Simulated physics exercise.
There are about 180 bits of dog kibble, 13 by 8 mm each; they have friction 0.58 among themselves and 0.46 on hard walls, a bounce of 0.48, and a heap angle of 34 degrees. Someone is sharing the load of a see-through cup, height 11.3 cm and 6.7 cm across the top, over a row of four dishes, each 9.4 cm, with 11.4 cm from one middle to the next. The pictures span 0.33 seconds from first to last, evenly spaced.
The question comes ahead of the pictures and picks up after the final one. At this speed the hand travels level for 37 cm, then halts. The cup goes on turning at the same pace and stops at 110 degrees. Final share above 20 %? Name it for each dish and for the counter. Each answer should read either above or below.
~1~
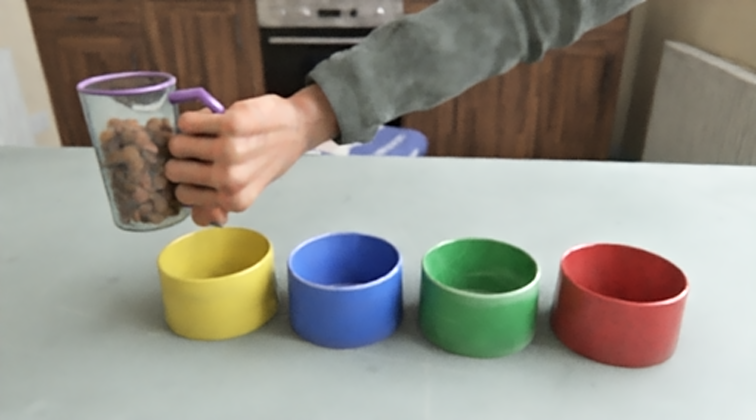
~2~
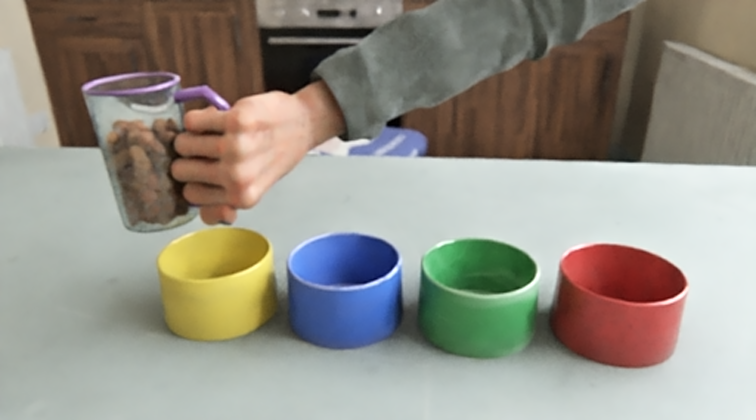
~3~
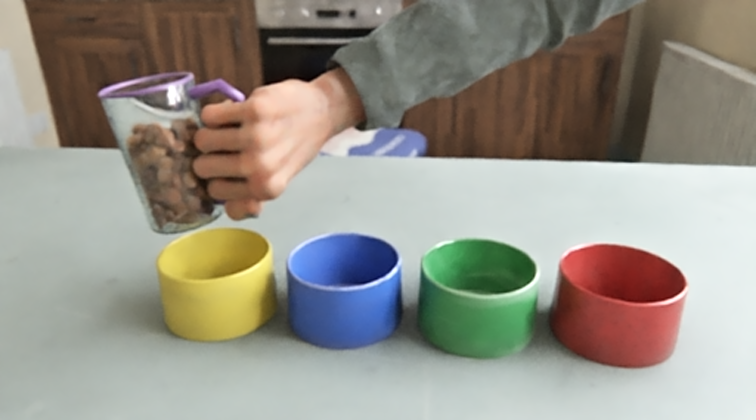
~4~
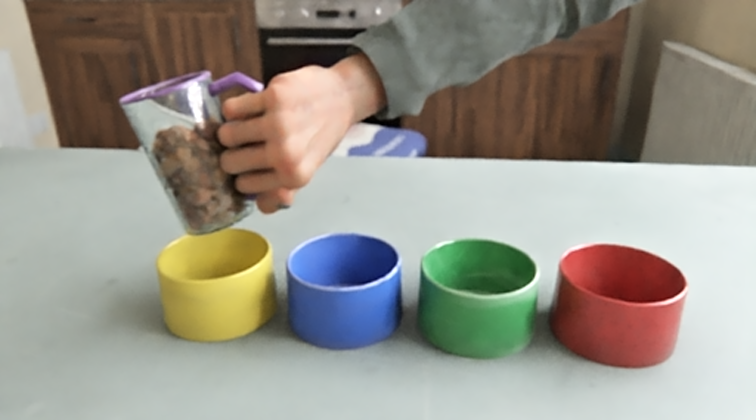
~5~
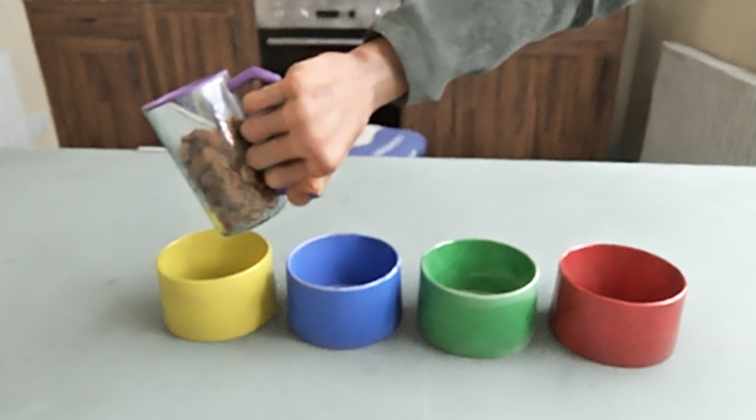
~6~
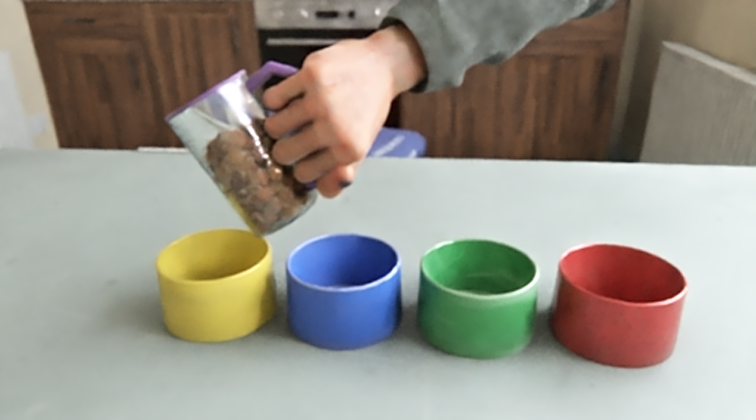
Red - below, blue - below, green - above, yellow - below, counter - below.
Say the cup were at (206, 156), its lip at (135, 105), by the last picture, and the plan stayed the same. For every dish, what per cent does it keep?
The red dish keeps 0, the blue one 0, the green one 80 and the yellow one 0.
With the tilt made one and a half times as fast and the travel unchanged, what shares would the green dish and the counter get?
Green 60; counter 10.
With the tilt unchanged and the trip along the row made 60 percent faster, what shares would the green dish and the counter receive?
The shares would then be green 90 and counter 0.
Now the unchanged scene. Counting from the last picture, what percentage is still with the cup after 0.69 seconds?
About 100 %.
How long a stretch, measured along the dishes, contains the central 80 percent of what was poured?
Roughly 5 cm.
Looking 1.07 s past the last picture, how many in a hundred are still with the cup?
80 %.
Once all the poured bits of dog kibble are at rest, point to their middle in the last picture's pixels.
Roughly (490, 301).
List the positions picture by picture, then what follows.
Cup at (141, 153), tilt 0 degrees, lip at (86, 83), moved 0.0 cm; middle of the pieces at (148, 171); yellow dish at (216, 252); blue dish at (345, 258); green dish at (480, 265); red dish at (622, 271), in the first picture.
Cup at (148, 153), tilt 2 degrees, lip at (91, 85), moved 0.6 cm; middle of the pieces at (155, 171), in the second picture.
Cup at (169, 154), tilt 8 degrees, lip at (107, 90), moved 2.4 cm; middle of the pieces at (178, 172), in the third picture.
Cup at (194, 155), tilt 15 degrees, lip at (128, 98), moved 4.6 cm; middle of the pieces at (206, 172), in the fourth picture.
Cup at (221, 156), tilt 22 degrees, lip at (149, 106), moved 6.9 cm; middle of the pieces at (234, 172), in the fifth picture.
Cup at (247, 157), tilt 29 degrees, lip at (172, 116), moved 9.1 cm; middle of the pieces at (262, 172); yellow dish at (214, 254); blue dish at (343, 259); green dish at (479, 266); red dish at (621, 272), in the sixth picture.
Then, 0.41 s after the last picture, tilt 73 degrees; cup holds 100 %.
Then, 0.69 s after the last picture, tilt 103 degrees; cup holds 100 %.
Then, 1.07 s after the last picture, tilt 110 degrees; cup holds 80 %, green 20 %.
In the end, red 0 %, blue 0 %, green 85 %, yellow 0 %, counter 0 %, cup 10 %.
